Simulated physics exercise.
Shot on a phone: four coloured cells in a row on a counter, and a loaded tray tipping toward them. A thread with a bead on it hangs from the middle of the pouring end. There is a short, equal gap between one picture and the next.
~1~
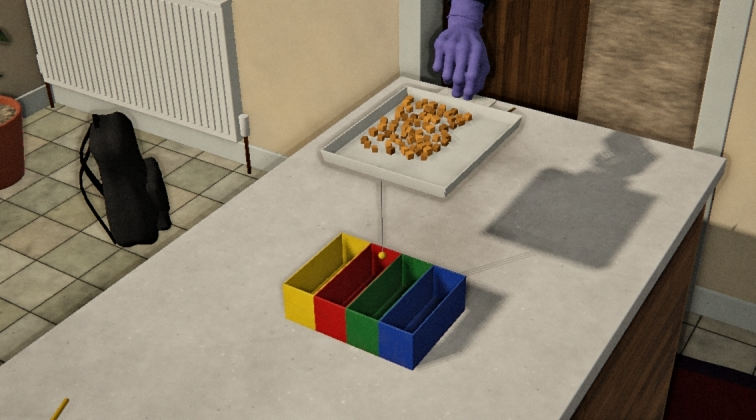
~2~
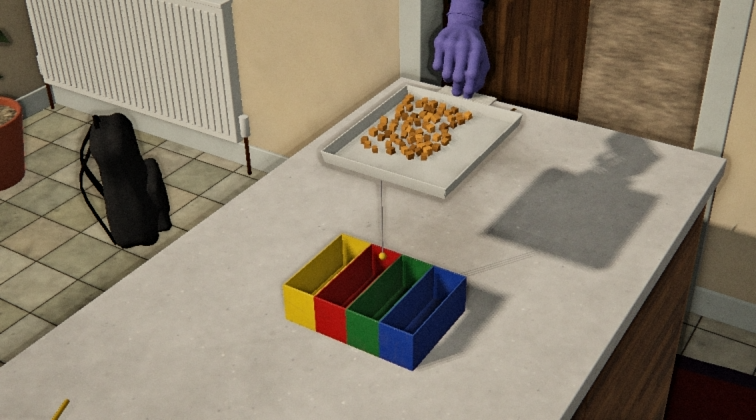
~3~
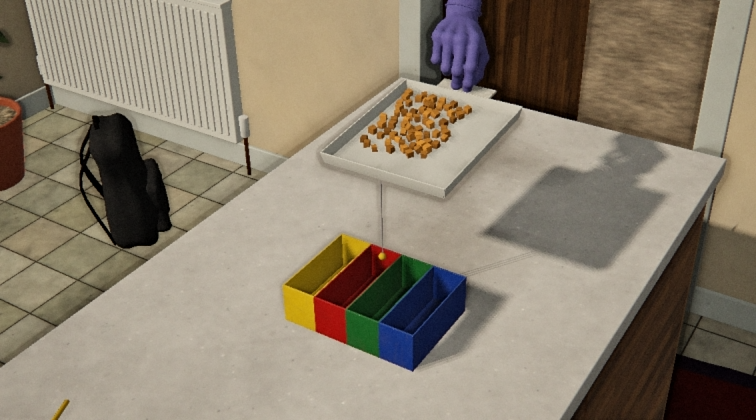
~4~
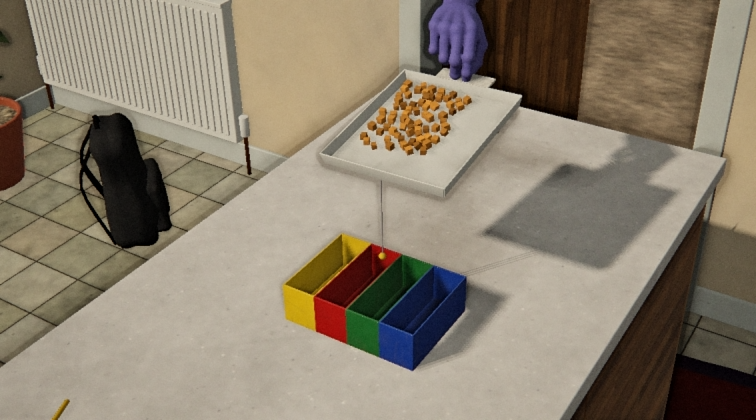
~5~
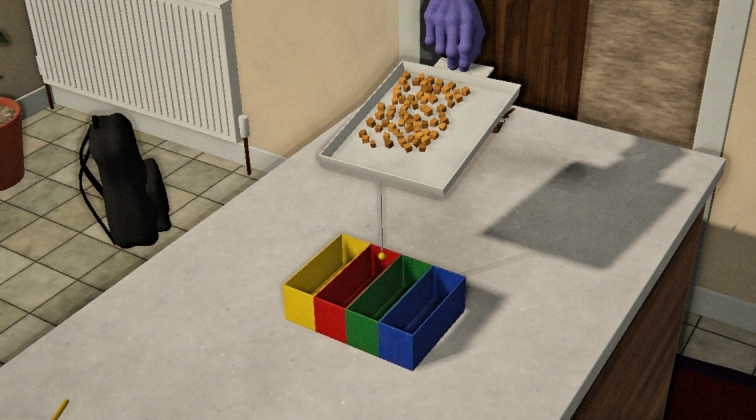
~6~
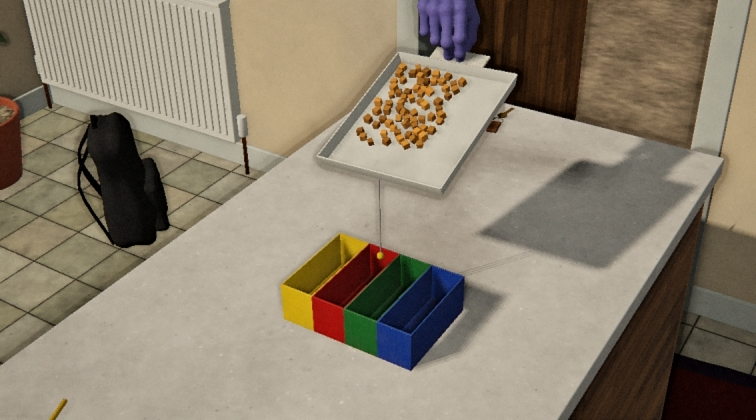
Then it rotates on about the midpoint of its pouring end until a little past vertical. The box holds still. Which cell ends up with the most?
The yellow cell.
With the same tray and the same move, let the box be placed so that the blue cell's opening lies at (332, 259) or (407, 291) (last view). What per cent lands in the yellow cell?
0 and 50 in a hundred.
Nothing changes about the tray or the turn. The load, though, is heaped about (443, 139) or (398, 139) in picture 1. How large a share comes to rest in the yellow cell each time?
You'd get 20 % the first time and 40 % the second.
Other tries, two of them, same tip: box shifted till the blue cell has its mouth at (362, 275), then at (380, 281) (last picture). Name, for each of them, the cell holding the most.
The cell in green, then the red one.
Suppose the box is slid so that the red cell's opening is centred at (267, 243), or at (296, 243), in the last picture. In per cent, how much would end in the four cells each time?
In order: 60 per cent and 80 per cent.
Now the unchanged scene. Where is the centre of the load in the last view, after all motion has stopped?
Somewhere around (318, 304) in the last picture.
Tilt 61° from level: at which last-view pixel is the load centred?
Check around (354, 153) in the last picture.
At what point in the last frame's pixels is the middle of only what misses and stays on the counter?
Their resting centre is at about (264, 299).
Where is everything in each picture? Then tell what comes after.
The first frame shows corners of the pouring end near (324, 150) and (444, 186), level; middle of the load near (411, 131), croutons; bead on its thread near (382, 255); yellow cell near (299, 304); red cell near (330, 316); green cell near (363, 329); blue cell near (396, 342).
The second frame shows corners of the pouring end near (324, 151) and (444, 187), level; middle of the load near (411, 131).
The third frame shows corners of the pouring end near (324, 152) and (443, 187), tipped barely, lowest at the left corner; middle of the load near (410, 128).
The fourth frame shows corners of the pouring end near (323, 153) and (443, 186), tipped a little, lowest at the left corner; middle of the load near (410, 122).
The fifth frame shows corners of the pouring end near (322, 154) and (442, 186), tipped a little, lowest at the left corner; middle of the load near (408, 117).
The sixth frame shows corners of the pouring end near (320, 155) and (439, 186), tipped clearly, lowest at the left corner; middle of the load near (405, 112); yellow cell near (298, 304); red cell near (329, 317); green cell near (361, 329); blue cell near (394, 343).
Shortly afterwards, tray tipped steeply; all but a few on the tray; a little falling or outside the box.
Next, tray tipped right over; the bulk on the tray; a little in the yellow cell; a little in the green cell; a little in the red cell; a little falling or outside the box.
Some moments later, tray tipped past a quarter turn; near half in the yellow cell; near a quarter in the red cell; a little in the green cell; near a quarter falling or outside the box.
In the end, tray tipped past a quarter turn; near half in the yellow cell; near a quarter in the red cell; a little in the green cell; none at all in the blue cell; near a quarter outside the box.
